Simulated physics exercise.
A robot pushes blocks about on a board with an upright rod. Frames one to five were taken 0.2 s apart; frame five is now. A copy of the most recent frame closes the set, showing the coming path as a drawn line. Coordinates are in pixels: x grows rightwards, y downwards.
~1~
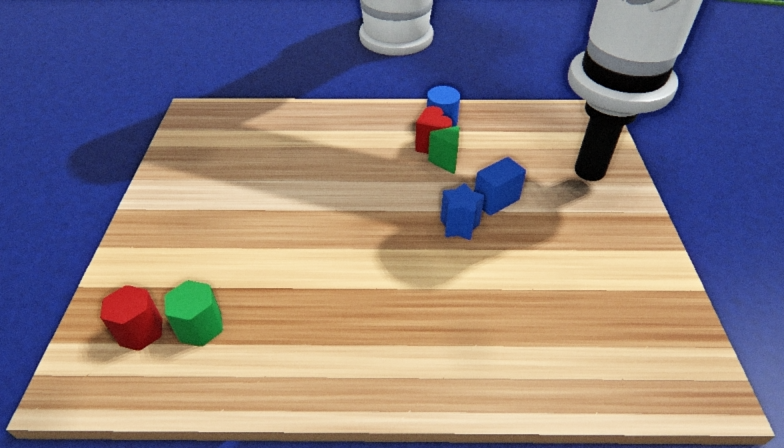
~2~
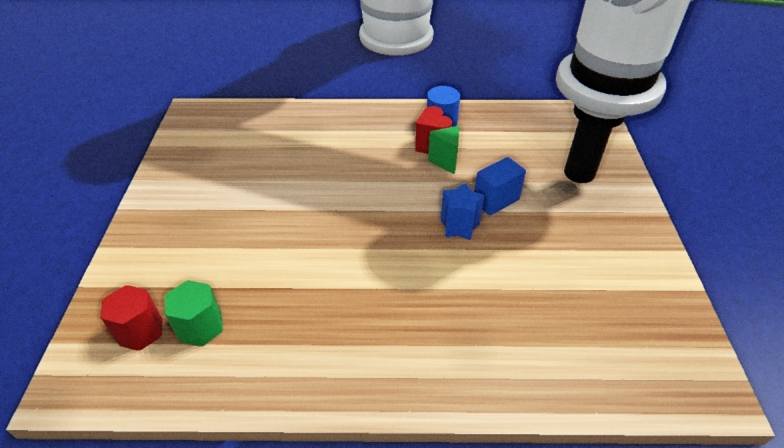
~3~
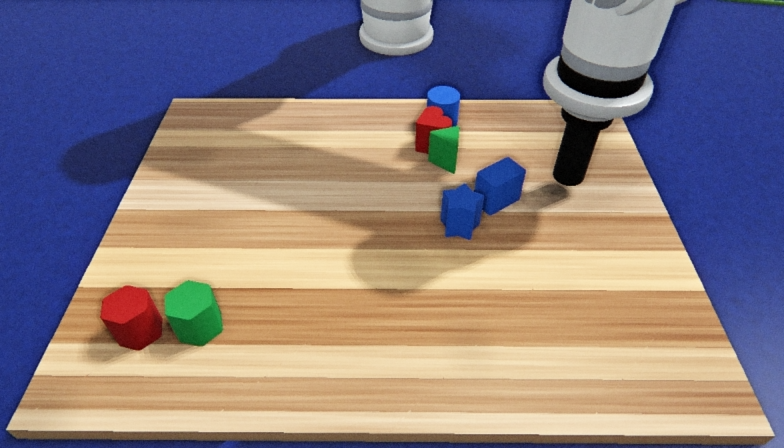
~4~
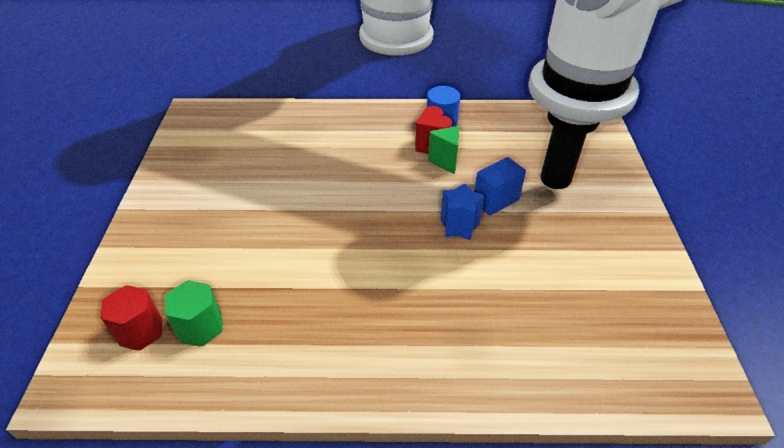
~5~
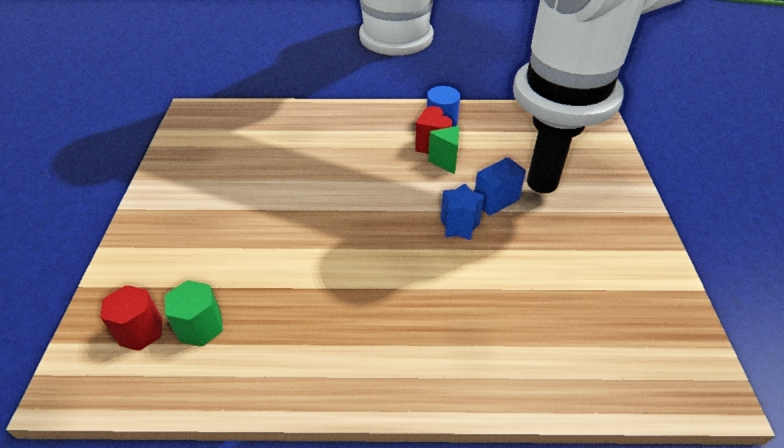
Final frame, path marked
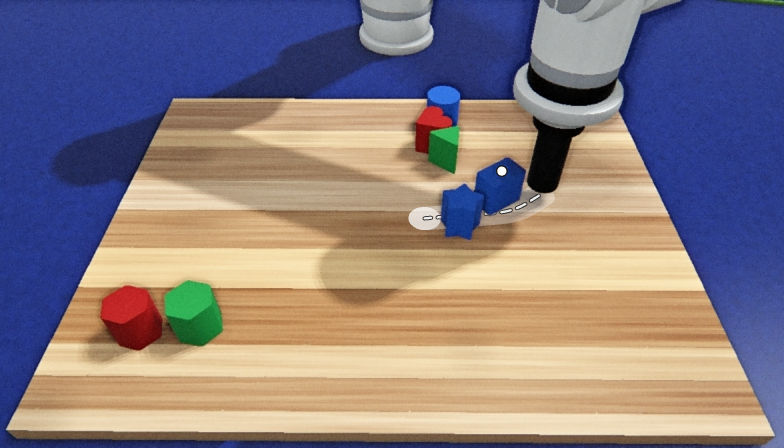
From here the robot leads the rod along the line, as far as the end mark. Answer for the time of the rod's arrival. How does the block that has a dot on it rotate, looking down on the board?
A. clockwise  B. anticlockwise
Answer: A.
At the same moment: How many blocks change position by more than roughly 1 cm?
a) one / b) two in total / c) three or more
b: Two in total.
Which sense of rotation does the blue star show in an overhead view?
Rotates counter-clockwise.
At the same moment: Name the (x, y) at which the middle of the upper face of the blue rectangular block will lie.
My prediction: (428, 163).
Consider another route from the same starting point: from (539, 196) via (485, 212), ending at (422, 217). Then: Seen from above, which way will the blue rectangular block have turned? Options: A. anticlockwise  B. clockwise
Correct choice: B.
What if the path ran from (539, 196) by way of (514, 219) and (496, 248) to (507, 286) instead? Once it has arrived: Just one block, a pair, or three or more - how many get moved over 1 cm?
I expect just one block to be moved by more than 1 cm.
The drawn path runs from (539, 196) by way of (508, 211) and (467, 215) to (425, 218); the dot is on the blue rectangular block.
On the path given first. One third of the way, rod (509, 200); blue rectangular block (473, 173), turned 40° clockwise.
Two thirds of the way, rod (467, 204); blue star (441, 203), turned 35° anticlockwise; blue rectangular block (442, 167), turned 90° clockwise.
At the end, rod (425, 207); green triangular piece not moved; blue star (419, 212), turned 100° anticlockwise; blue rectangular block (428, 163), turned 120° clockwise.
